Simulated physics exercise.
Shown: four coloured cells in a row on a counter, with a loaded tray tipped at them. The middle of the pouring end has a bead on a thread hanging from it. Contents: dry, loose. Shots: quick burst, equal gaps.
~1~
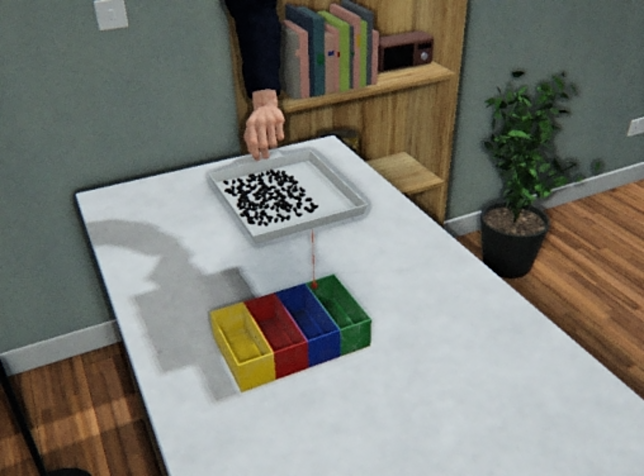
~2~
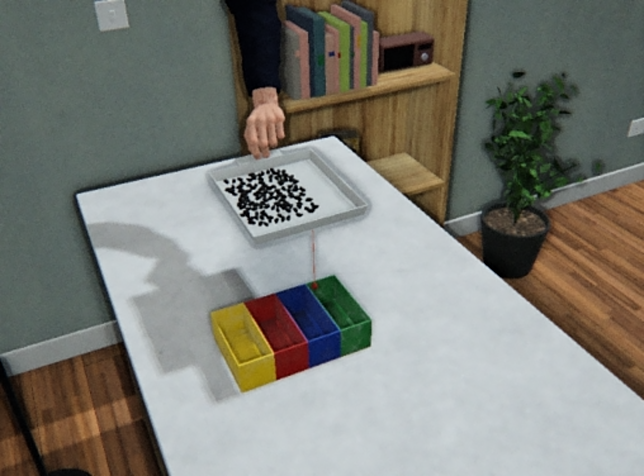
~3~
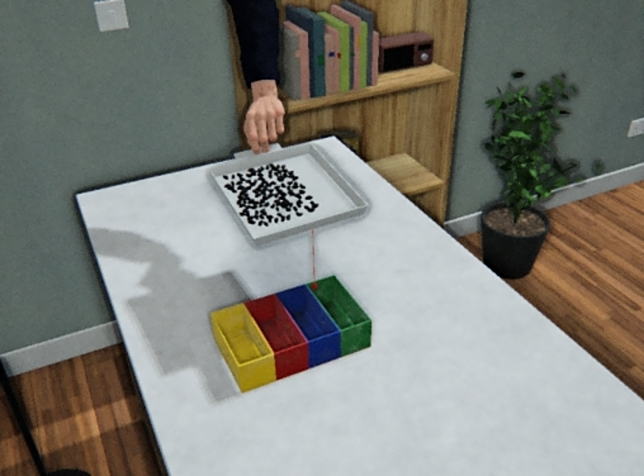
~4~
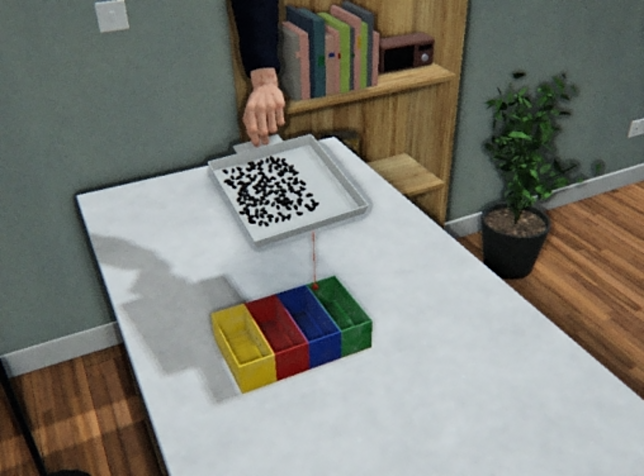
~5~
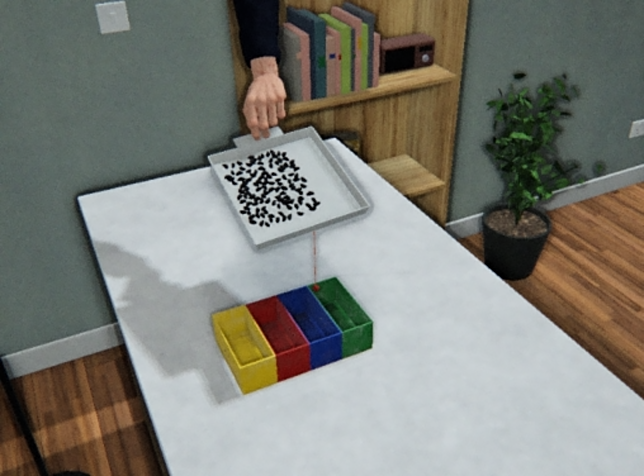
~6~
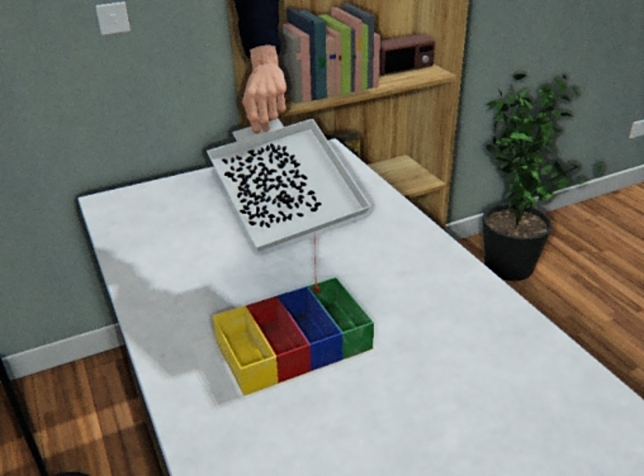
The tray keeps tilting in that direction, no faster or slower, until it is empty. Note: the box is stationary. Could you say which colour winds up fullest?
The red cell winds up fullest.
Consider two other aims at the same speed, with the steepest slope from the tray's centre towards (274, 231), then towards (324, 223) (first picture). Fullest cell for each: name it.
First: The red one, second: The green cell.
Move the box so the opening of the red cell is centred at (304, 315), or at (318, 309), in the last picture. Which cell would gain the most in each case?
Try 1 - yellow; try 2 - the cell in yellow.
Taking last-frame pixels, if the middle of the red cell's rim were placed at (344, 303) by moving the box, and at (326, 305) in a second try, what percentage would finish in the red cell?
The first position comes out at 0 per cent, the other at 10 per cent.
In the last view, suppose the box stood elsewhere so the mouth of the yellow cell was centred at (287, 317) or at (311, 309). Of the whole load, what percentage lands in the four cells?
Some 60 and then some 20 per cent.
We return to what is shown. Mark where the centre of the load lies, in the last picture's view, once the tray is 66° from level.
I'd mark the middle close to (278, 224).
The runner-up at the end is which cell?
Second: The blue cell.
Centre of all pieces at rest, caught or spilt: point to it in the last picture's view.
Once nothing moves, the middle sits near (285, 350).
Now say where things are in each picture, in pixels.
Corners of the pouring end near (255, 233) and (364, 204), level; middle of the load near (270, 198), black beans; bead on its thread near (314, 286); yellow cell near (257, 370); red cell near (291, 358); blue cell near (324, 346); green cell near (356, 335), in the first frame.
Corners of the pouring end near (256, 234) and (364, 204), level; middle of the load near (271, 198), in the second frame.
Corners of the pouring end near (256, 236) and (364, 204), tipped barely, lowest at the left corner; middle of the load near (270, 195), in the third frame.
Corners of the pouring end near (256, 238) and (365, 204), tipped a little, lowest at the left corner; middle of the load near (271, 192), in the fourth frame.
Corners of the pouring end near (257, 241) and (366, 205), tipped clearly, lowest at the left corner; middle of the load near (271, 189), in the fifth frame.
Corners of the pouring end near (258, 244) and (367, 205), tipped clearly, lowest at the left corner; middle of the load near (271, 187); yellow cell near (259, 373); red cell near (293, 361); blue cell near (326, 350); green cell near (358, 338), in the sixth frame.
Shortly afterwards, tray tipped steeply; all but a few on the tray; only a few falling or outside the box.
Next, tray tipped past a quarter turn; near a quarter on the tray; near a third in the red cell; a little in the blue cell; only a few in the yellow cell; only a few in the green cell; near a third falling or outside the box.
Some moments later, tray tipped past a quarter turn; near two thirds in the red cell; near a quarter in the blue cell; a little in the green cell; a little in the yellow cell; only a few falling or outside the box.
In the end, tray tipped past a quarter turn; near two thirds in the red cell; near a quarter in the blue cell; a little in the green cell; a little in the yellow cell; only a few outside the box.
